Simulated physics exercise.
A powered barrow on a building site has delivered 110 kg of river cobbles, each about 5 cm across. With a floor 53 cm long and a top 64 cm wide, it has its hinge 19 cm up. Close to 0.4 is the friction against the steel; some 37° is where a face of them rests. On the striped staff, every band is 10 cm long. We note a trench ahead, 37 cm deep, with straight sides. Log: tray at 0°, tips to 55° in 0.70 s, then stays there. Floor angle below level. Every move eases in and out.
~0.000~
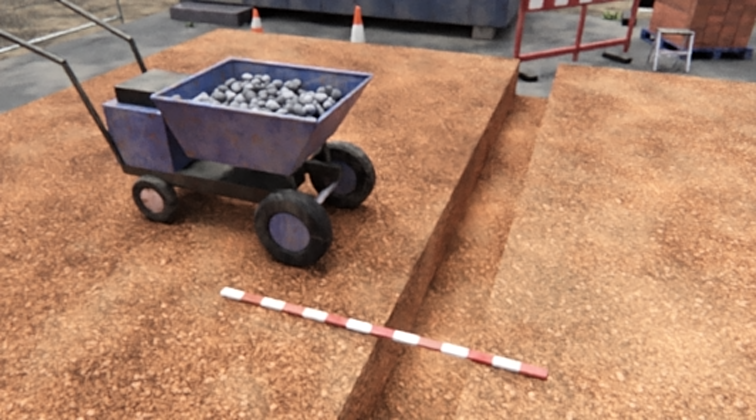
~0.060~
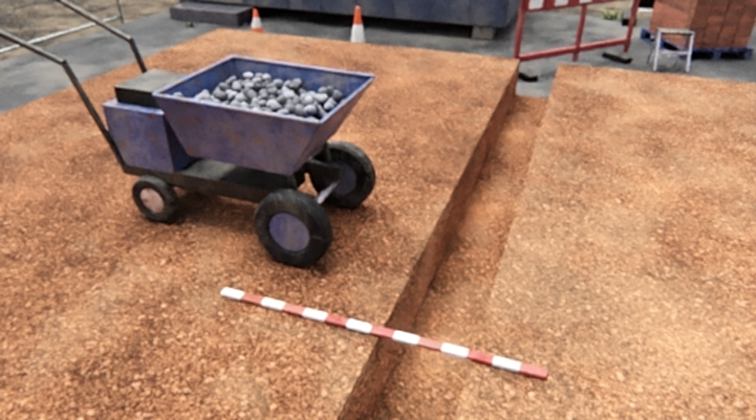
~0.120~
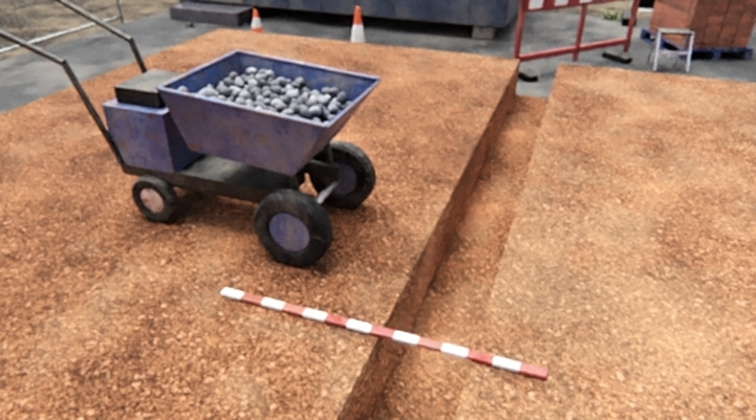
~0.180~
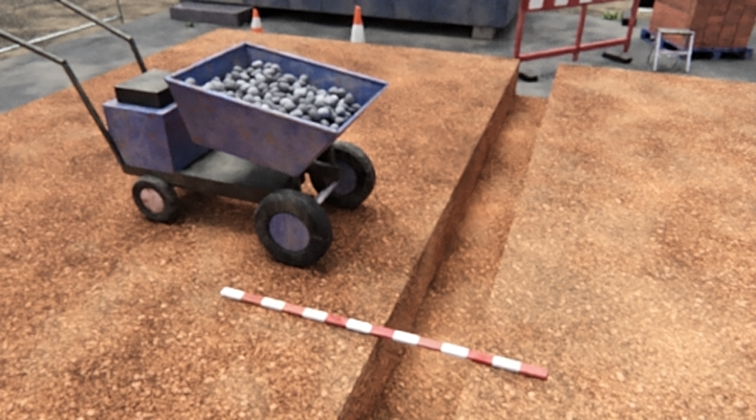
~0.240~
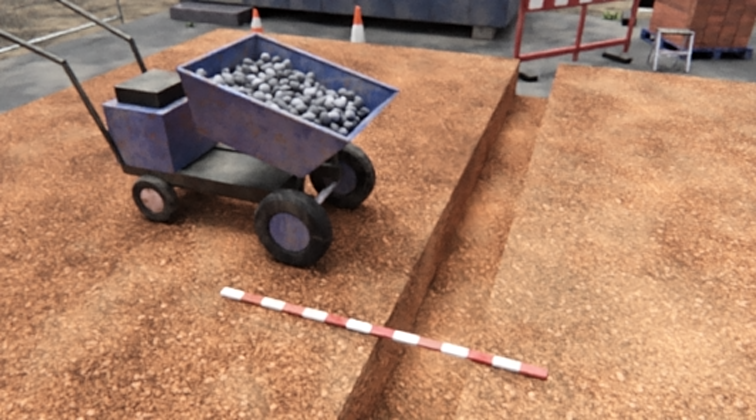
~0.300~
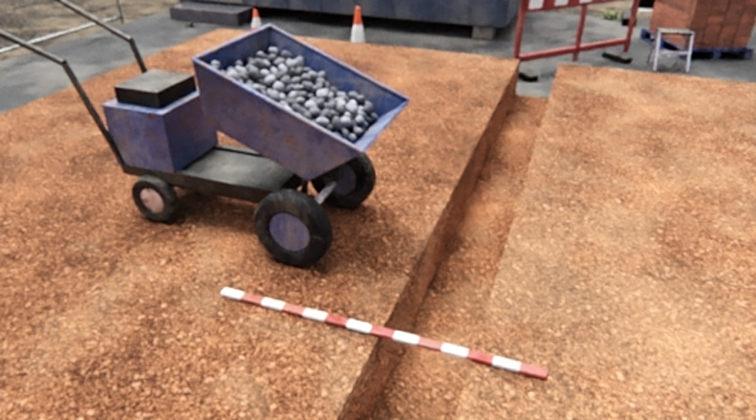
A blue powered barrow loaded with grey cobbles stands on orange-brown gravelly ground at a building site, seen from above at an angle. A red-and-white striped staff lies in front of it, reaching across a straight-sided trench to the right, with orange cones and a red barrier behind. The barrow's tray tilts steadily down toward the right, its rear rising, while the wheels and camera stay still.
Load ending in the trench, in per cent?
32 per cent.
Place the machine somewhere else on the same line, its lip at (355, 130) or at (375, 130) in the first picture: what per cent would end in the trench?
Around 15 and then 10 percent.
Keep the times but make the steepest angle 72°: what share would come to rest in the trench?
Roughly 80 percent.
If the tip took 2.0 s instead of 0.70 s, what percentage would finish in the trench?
Then about 25 per cent.
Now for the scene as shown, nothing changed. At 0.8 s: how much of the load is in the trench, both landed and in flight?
About 5 per cent by then.
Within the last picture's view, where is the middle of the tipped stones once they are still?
I'd put it close to (470, 319).
After 0.5 s the floor is at 46°; 100 % in the tray; the foremost stones are at (392, 157).
After 0.8 s the floor is at 55°; 97 % in the tray, 3 % in the trench; the foremost stones are at (451, 204).
After 1.1 s the floor is at 55°; 69 % in the tray, 24 % in the trench, 6 % past the trench; the foremost stones are at (549, 298).
After 3.1 s the floor is at 55°; 61 % in the tray, 32 % in the trench, 7 % past the trench; the foremost stones are at (643, 337).
